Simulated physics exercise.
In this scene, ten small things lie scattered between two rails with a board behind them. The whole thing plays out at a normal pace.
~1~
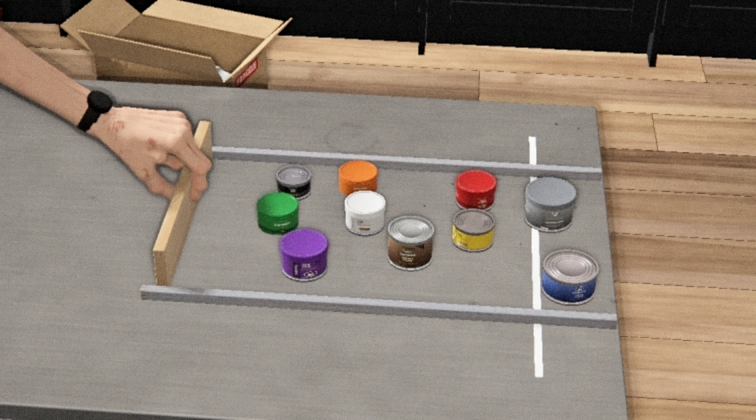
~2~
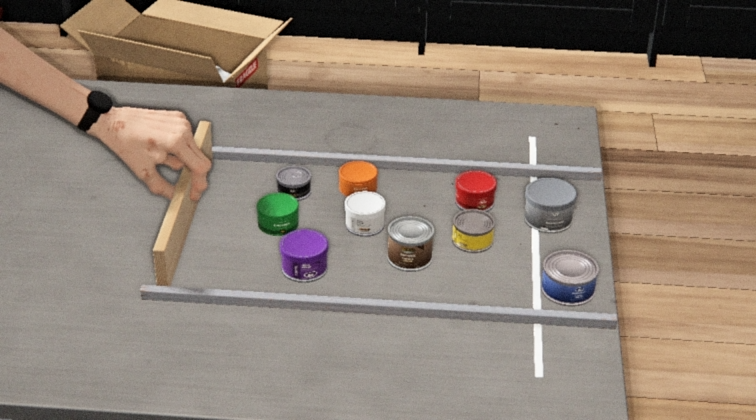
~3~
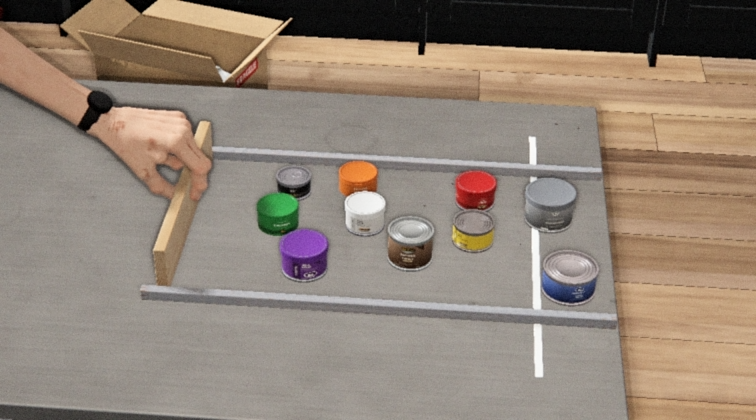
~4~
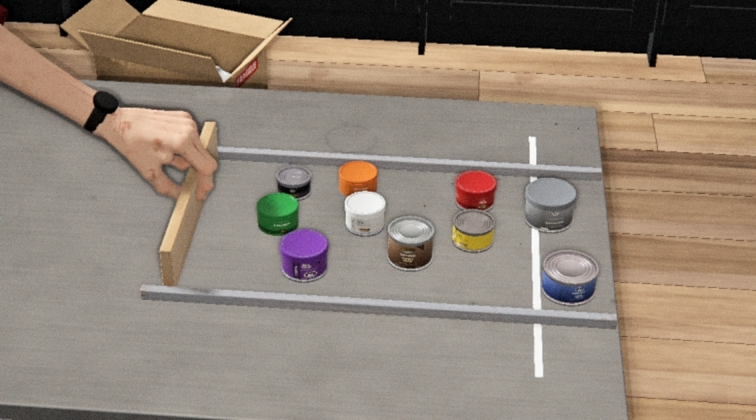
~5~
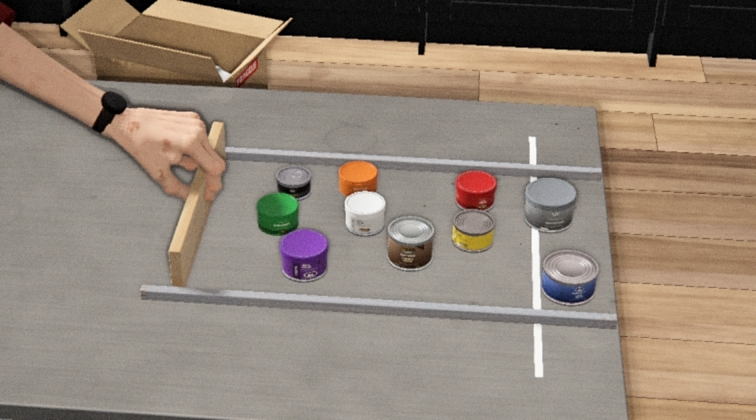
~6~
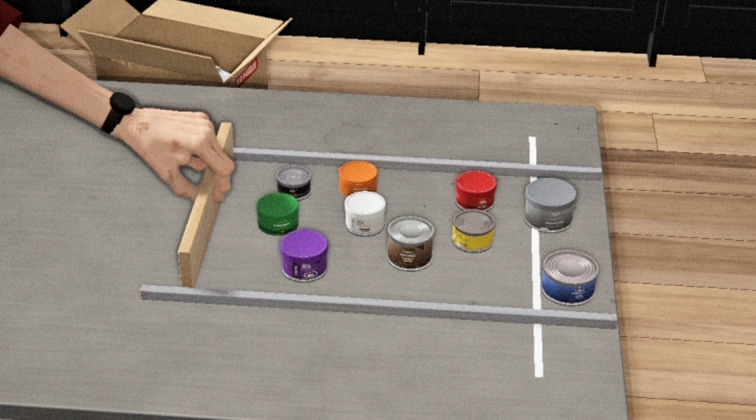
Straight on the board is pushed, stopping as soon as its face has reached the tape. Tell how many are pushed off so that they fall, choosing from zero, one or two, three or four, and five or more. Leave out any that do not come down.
The count is one or two.
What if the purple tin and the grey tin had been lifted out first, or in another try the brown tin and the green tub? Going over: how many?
That makes 0 fallen, then 0 fallen in the other try.
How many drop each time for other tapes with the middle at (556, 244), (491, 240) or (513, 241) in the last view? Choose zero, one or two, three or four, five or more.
In order: 3 or 4, not one, none.
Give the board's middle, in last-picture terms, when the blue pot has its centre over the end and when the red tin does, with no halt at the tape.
Points: About (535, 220) and about (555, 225).
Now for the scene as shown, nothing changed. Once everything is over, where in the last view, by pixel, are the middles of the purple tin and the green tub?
Taking them in turn, first comes (562, 283), then (556, 230).
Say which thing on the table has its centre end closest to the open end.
Blue pot ends nearest.
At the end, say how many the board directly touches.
It adds up to 5.
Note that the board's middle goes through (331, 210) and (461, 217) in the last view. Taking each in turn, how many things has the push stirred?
I count 5 first and 9 after.
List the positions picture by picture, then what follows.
In the first picture, blue pot (570, 278); grey tin (550, 205); red tin (476, 192); board (185, 201); tape (535, 242).
In the second picture, grey tin (550, 206); board (185, 201).
In the third picture, red tin (476, 192); purple tin (304, 256).
In the fourth picture, blue pot (570, 278); black tin (294, 183).
In the fifth picture, grey tin (550, 206); yellow pot (473, 231).
In the sixth picture, blue pot (570, 278); grey tin (550, 206); red tin (476, 192); board (209, 203); tape (535, 242).
Soon after, none off yet; blue pot at rest near (570, 278); grey tin at rest near (550, 206); red tin at rest near (476, 192).
At rest, the number that fall off is one or two; fallen, grey tin.
